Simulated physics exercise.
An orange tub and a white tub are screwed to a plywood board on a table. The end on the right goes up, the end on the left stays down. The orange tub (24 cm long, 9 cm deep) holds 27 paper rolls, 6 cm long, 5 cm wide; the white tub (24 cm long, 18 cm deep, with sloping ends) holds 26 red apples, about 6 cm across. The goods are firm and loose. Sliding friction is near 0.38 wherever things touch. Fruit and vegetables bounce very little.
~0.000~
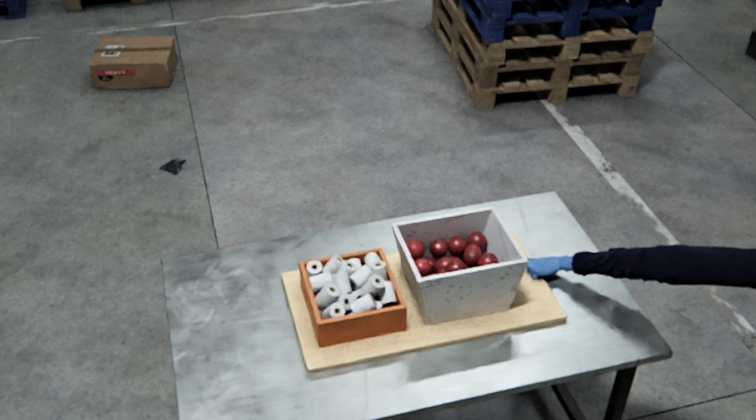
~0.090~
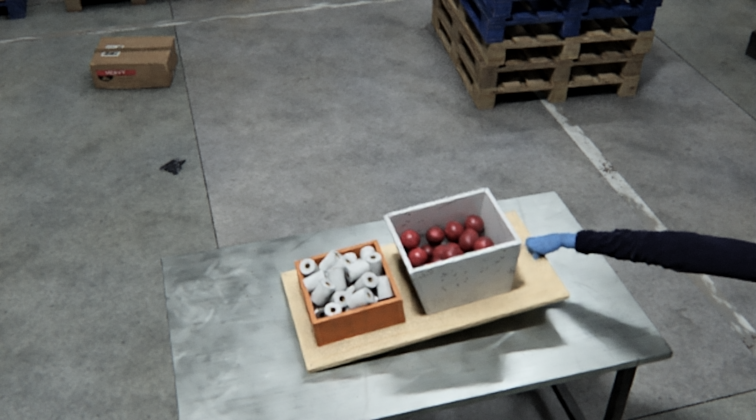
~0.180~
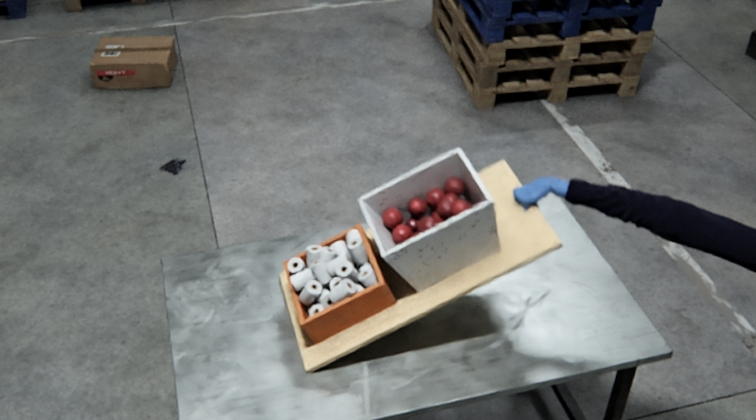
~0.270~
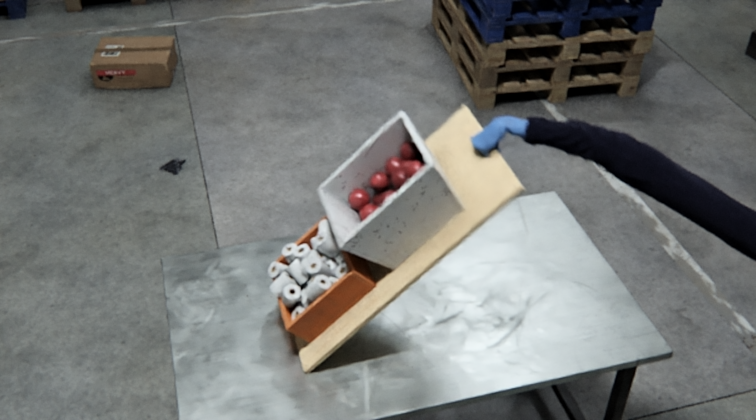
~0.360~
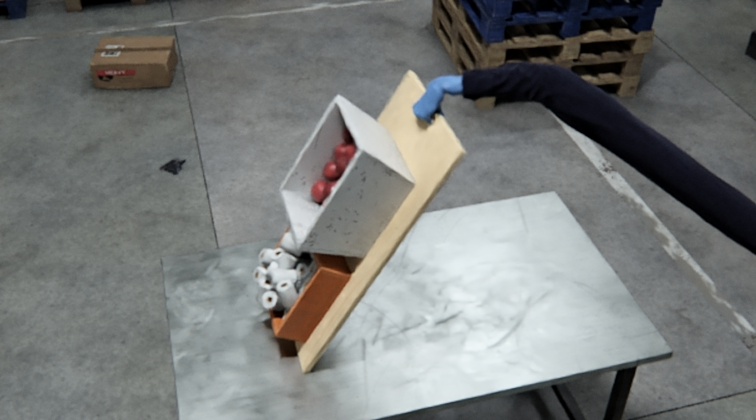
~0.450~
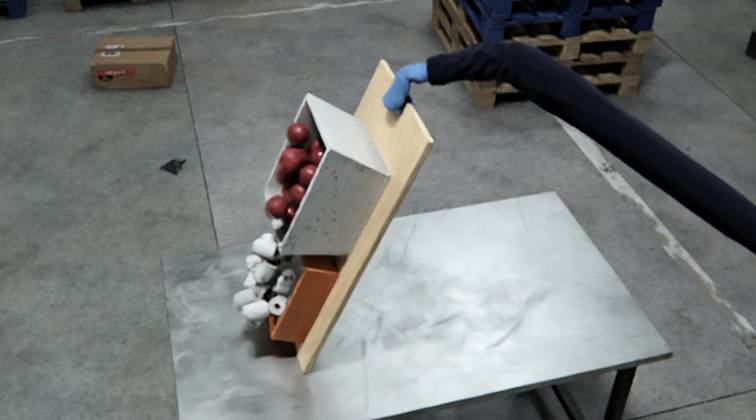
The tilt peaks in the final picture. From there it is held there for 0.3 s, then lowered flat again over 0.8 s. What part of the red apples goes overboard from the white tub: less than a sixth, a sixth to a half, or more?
Out of the white tub go upwards of half of the red apples.
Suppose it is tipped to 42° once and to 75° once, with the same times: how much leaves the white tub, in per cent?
About 0 and 100 per cent.
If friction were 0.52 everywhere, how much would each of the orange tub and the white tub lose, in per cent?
In that case orange tub 60, white tub 70 per cent.
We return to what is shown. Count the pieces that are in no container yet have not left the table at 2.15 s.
About 16.
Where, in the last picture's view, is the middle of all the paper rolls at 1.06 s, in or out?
Near (254, 320).
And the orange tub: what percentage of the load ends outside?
Orange tub 70 per cent.
After 0.72 s, tilt 65°; the orange tub is down by 12 of 27 and the white tub is down by 18 of 26.
After 1.06 s, tilt 43°; the orange tub is down by 19 of 27 and the white tub is down by 19 of 26.
After 1.54 s, tilt 0°; the orange tub is down by 20 of 27 and the white tub is down by 19 of 26.
When it is over (at 2.15 s), the orange tub is down by 20 of 27 and the white tub is down by 19 of 26. Asked share, 19 of 26, 73 per cent.
